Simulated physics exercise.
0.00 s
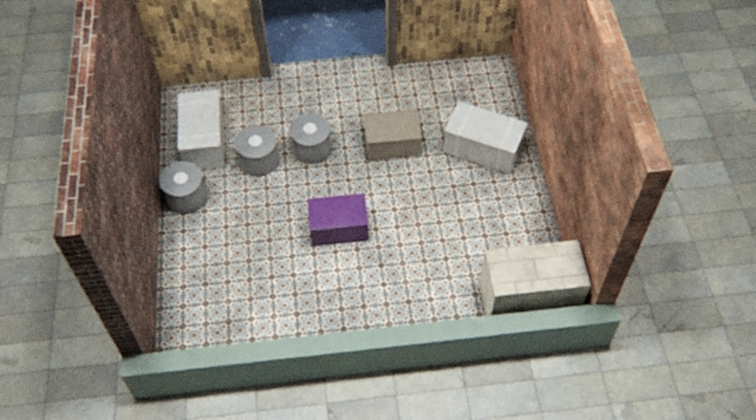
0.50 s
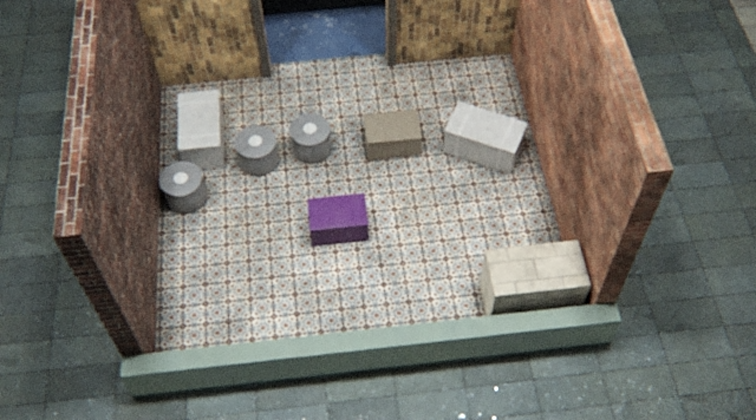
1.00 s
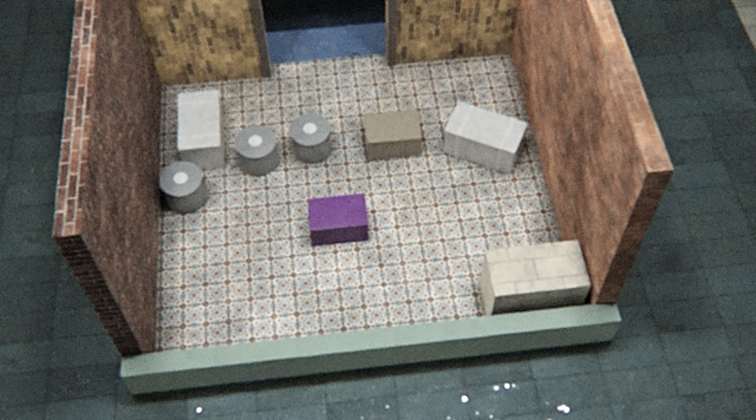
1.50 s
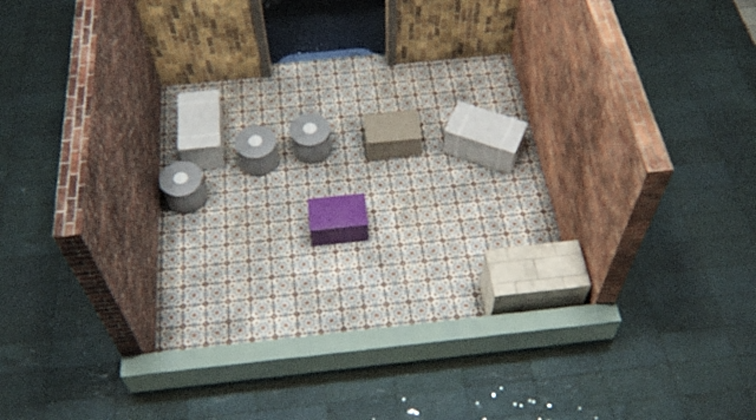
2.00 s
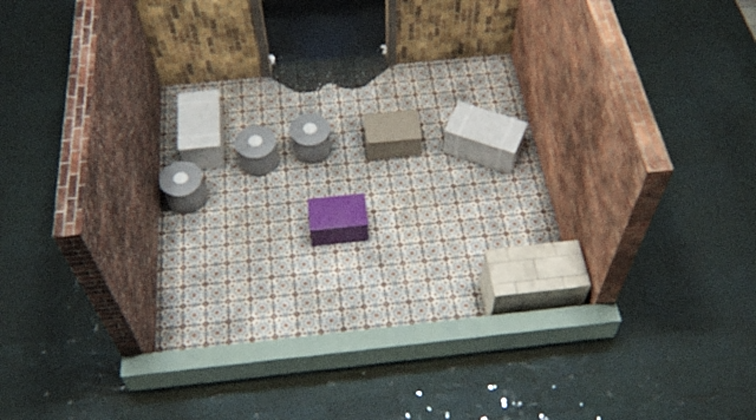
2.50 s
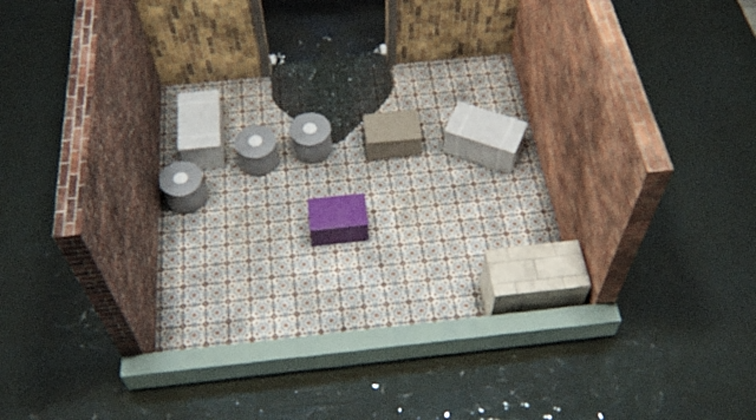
Dark water rises around a small open-topped room and spreads in through its doorway.
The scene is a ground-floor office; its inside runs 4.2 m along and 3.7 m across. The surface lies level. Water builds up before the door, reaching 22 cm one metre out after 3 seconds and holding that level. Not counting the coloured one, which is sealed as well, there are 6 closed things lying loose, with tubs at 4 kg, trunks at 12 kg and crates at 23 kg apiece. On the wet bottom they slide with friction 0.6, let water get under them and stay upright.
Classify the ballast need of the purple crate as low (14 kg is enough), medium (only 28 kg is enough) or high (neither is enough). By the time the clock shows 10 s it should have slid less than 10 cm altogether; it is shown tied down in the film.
High.
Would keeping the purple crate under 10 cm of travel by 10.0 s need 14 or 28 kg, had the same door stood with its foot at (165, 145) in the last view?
Then only the larger load is enough.
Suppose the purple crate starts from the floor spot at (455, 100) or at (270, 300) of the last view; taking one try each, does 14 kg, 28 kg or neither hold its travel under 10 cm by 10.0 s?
First try, the lighter option suffices; second try, both options fail.
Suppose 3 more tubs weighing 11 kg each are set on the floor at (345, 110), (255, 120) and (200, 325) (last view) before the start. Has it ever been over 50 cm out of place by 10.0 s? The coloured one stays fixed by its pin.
First: Beyond the limit; second: Inside the limit; third: Beyond the limit.
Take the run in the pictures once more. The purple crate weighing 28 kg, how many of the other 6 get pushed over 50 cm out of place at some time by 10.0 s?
That adds up to 4.
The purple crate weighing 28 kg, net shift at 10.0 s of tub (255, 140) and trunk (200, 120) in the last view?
Net displacement, in order: 200 cm; 40 cm.
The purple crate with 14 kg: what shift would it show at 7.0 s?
About 120 cm off its spot.
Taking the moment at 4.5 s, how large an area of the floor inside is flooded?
Some 9.0 m2 of it.
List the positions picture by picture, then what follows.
In the first frame, the purple crate at (338, 211), on the bottom; water covers 0.0 m2; 0 of 7 have shifted.
In the second frame, the purple crate at (338, 211), on the bottom; 0.0 m2 under water; 0 of 7 have shifted.
In the third frame, the purple crate at (338, 211), on the bottom; 0.0 m2 under water; 0 of 7 have shifted.
In the fourth frame, the purple crate at (338, 211), on the bottom; water covers 0.0 m2; 0 of 7 have shifted.
In the fifth frame, the purple crate at (338, 211) rests on the ground; water covers 0.3 m2; 0 of 7 have shifted.
In the sixth frame, the purple crate at (338, 211) rests on the ground; water covers 1.1 m2; 0 of 7 have shifted.
After 3.5 s the purple crate would be 0 cm from its start with 14 kg and 0 cm from its start with 28 kg; 3 cm of water round it then.
After 4.5 s the purple crate would be 55 cm from its start with 14 kg and 11 cm from its start with 28 kg; 5 cm of water round it then.
After 7.0 s the purple crate would be 124 cm from its start with 14 kg and 25 cm from its start with 28 kg; 6 cm of water round it then.
After 10.0 s the purple crate would be 88 cm from its start with 14 kg and 86 cm from its start with 28 kg; 13 cm of water round it then.
